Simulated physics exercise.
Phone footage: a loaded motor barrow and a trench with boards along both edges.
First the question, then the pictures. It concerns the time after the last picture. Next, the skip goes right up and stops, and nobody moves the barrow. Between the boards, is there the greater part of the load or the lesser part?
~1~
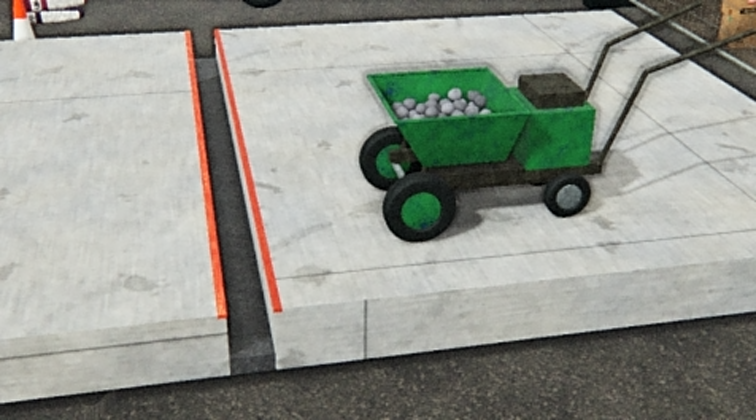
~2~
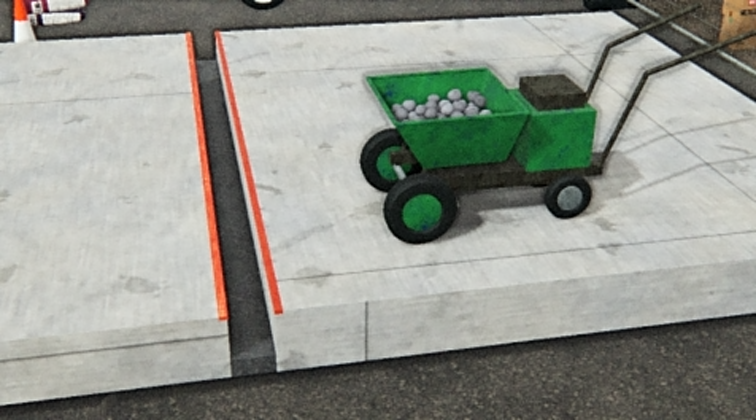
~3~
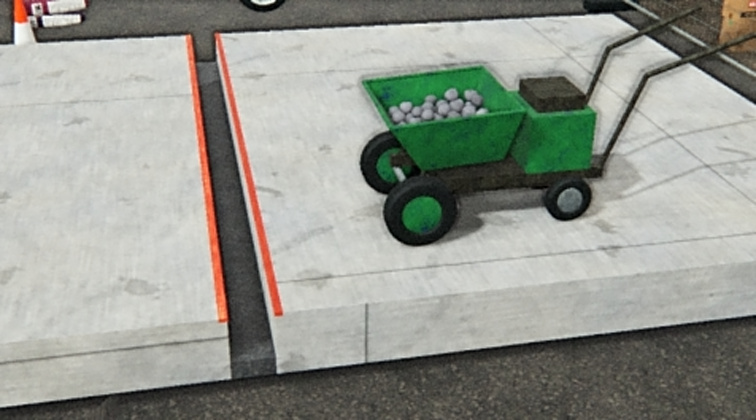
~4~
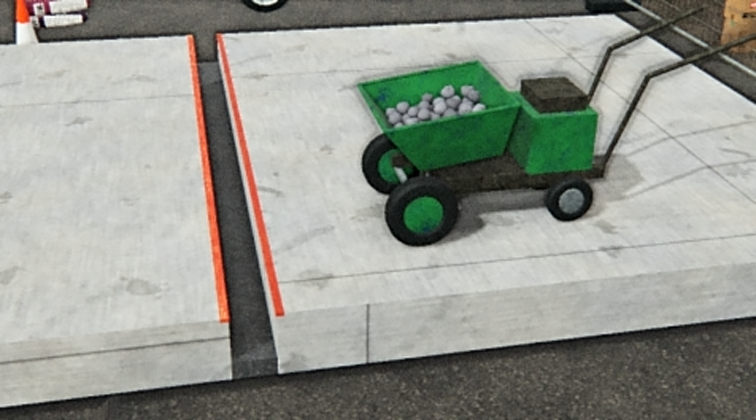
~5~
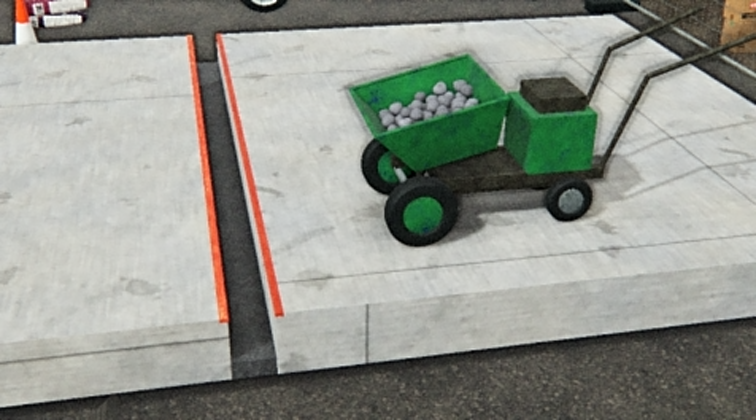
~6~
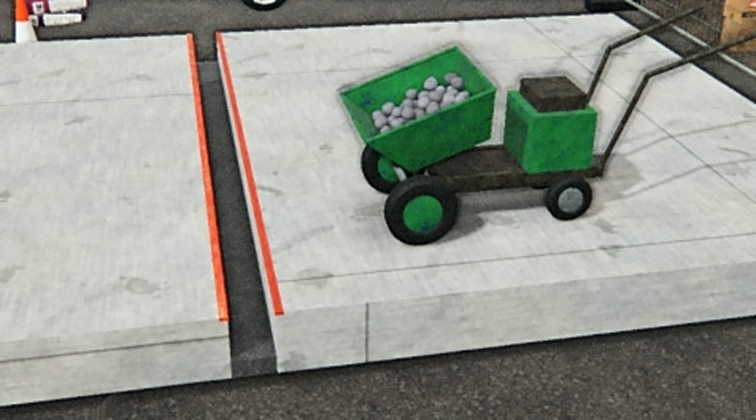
The trench is left with a minor part of the load.
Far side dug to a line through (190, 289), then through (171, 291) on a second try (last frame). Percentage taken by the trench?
For the first it's 30 per cent, for the second 30 per cent.
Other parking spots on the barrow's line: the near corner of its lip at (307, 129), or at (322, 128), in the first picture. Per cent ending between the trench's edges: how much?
40 %, then 70 %.
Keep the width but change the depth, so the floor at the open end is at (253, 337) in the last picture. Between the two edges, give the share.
Something close to 30 per cent.
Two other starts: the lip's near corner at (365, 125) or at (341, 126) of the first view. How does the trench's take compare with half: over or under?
The bulk / the bulk.
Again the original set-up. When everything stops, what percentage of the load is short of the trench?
Call it some 55 percent of the pieces.
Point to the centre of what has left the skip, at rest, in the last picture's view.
Centre at rest: Close to (277, 221).
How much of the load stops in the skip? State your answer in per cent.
20 per cent, roughly.
Just after the last frame, skip tipped steeply; every one in the skip.
A moment on, skip tipped right over; the larger part in the skip; roughly a quarter short of the trench.
Further on, skip tipped right over; roughly a quarter in the skip; roughly half short of the trench; roughly a quarter in or heaped over the trench.
When it is over, skip tipped right over; roughly a quarter in the skip; roughly half short of the trench; roughly a quarter in or heaped over the trench; not one beyond it.
